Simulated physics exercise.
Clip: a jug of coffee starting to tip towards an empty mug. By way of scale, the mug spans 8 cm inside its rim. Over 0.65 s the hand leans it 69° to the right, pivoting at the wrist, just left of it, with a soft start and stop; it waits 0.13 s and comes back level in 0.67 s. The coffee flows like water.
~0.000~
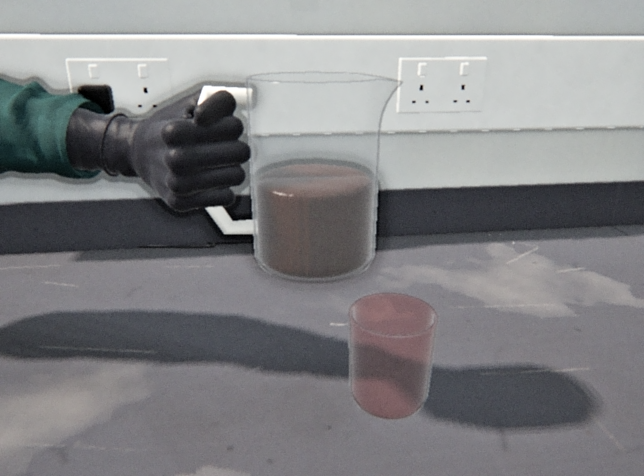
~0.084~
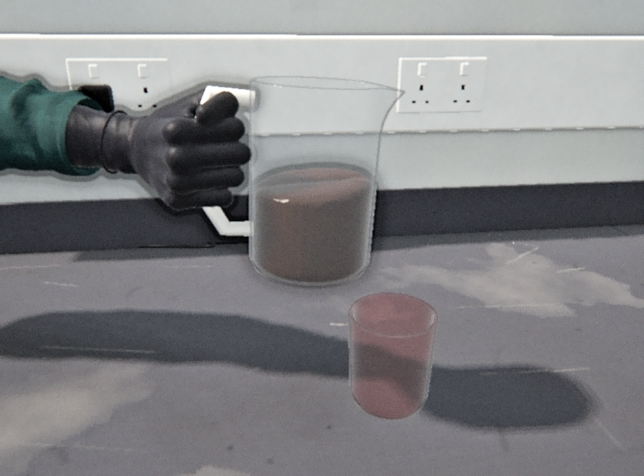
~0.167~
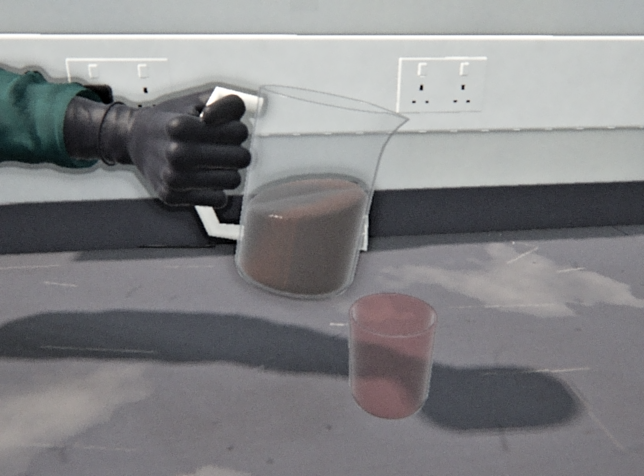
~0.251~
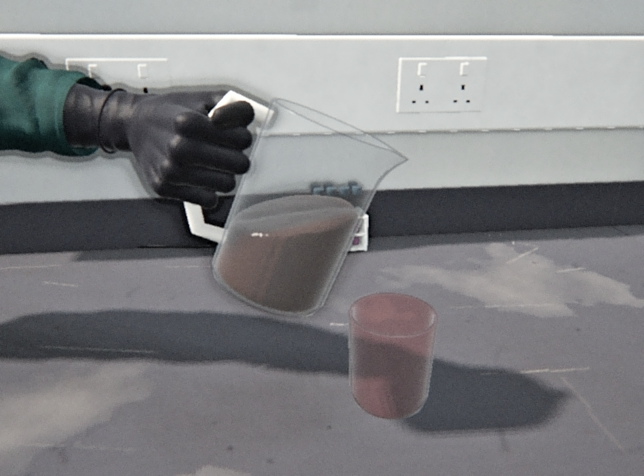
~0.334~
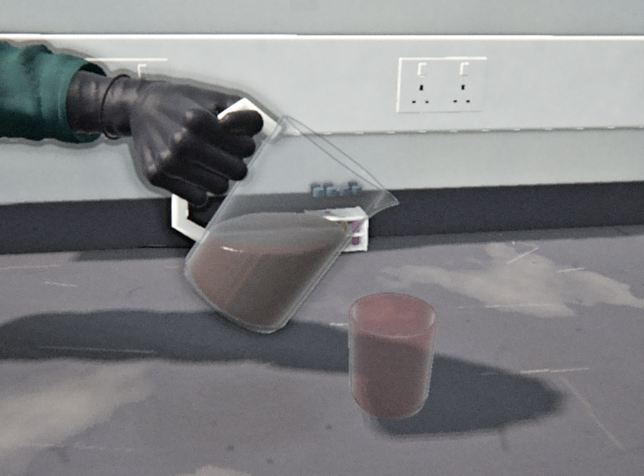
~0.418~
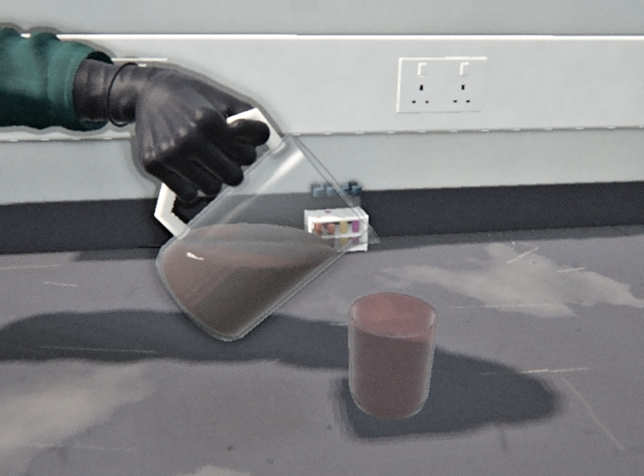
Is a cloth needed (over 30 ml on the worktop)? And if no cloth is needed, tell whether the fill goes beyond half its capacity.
No, and short of half.
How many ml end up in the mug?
That comes to roughly 80 ml.
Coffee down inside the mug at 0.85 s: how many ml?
It comes to around 35 ml.
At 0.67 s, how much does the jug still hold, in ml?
Near 590 ml.
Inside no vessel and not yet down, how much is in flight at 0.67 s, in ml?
Roughly 10 ml at that time.
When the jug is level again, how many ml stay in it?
About 500 ml.
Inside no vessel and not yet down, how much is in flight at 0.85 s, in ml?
I'd put it near 25 ml of liquid.
Then, 0.67 s in, the tilt is 69° and the mug has 0 ml, the jug 585 ml, and 0 ml is on the worktop.
Then, 0.85 s in, the tilt is 67° and the mug has 35 ml, the jug 535 ml, and 0 ml is on the worktop.
Then, 1.04 s in, the tilt is 46° and the mug has 80 ml, the jug 505 ml, and 0 ml is on the worktop.
Then, 1.25 s in, the tilt is 14° and the mug has 80 ml, the jug 505 ml, and 10 ml is on the worktop.
Finally, the mug has 85 ml, the jug 505 ml, and 10 ml is on the worktop.
